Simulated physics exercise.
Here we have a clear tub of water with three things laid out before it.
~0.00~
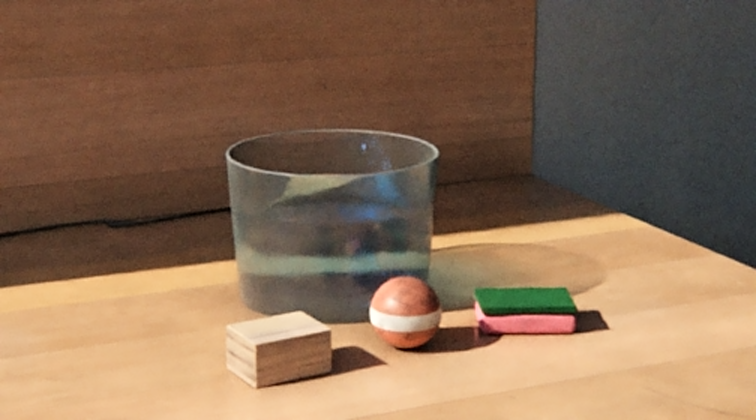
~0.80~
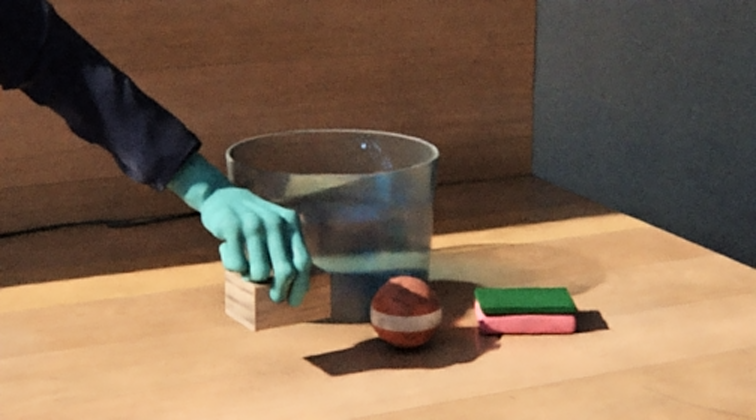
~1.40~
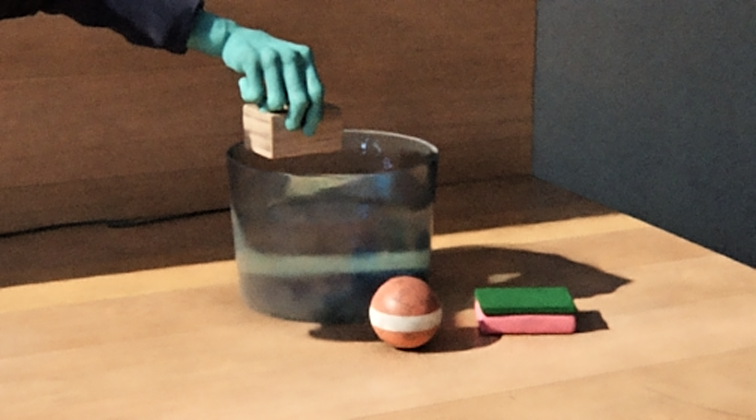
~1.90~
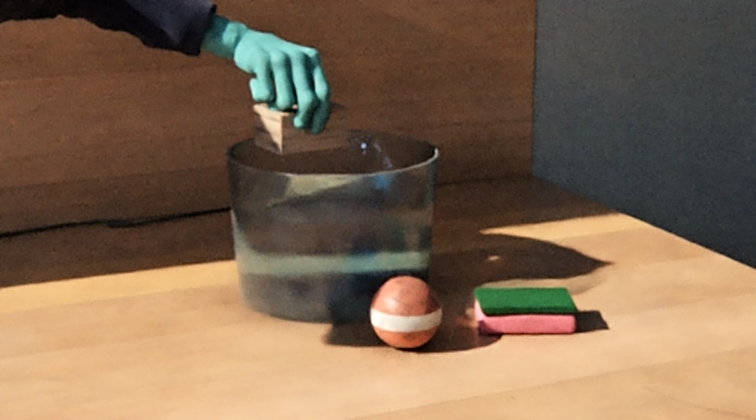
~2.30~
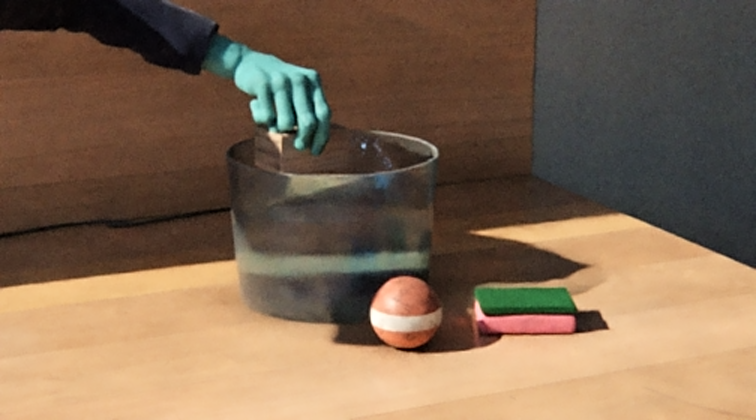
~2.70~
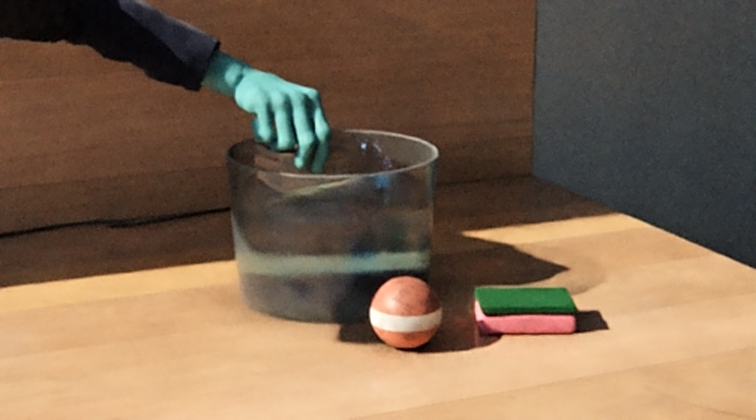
A gloved hand picks up a wooden block and lowers it inside a clear tub.
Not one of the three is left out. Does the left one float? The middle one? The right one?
The left one floats, the middle one floats, the right one floats.
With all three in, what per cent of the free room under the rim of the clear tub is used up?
Close to 12 %.
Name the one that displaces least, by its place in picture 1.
That is the one on the right.
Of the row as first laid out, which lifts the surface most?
It is the left object.
By 4.0 s, the wooden block rides on the surface.
By 8.0 s, the tennis ball rides on the surface.
By 12.0 s, the sponge rides on the surface; afloat, wooden block, tennis ball and sponge.
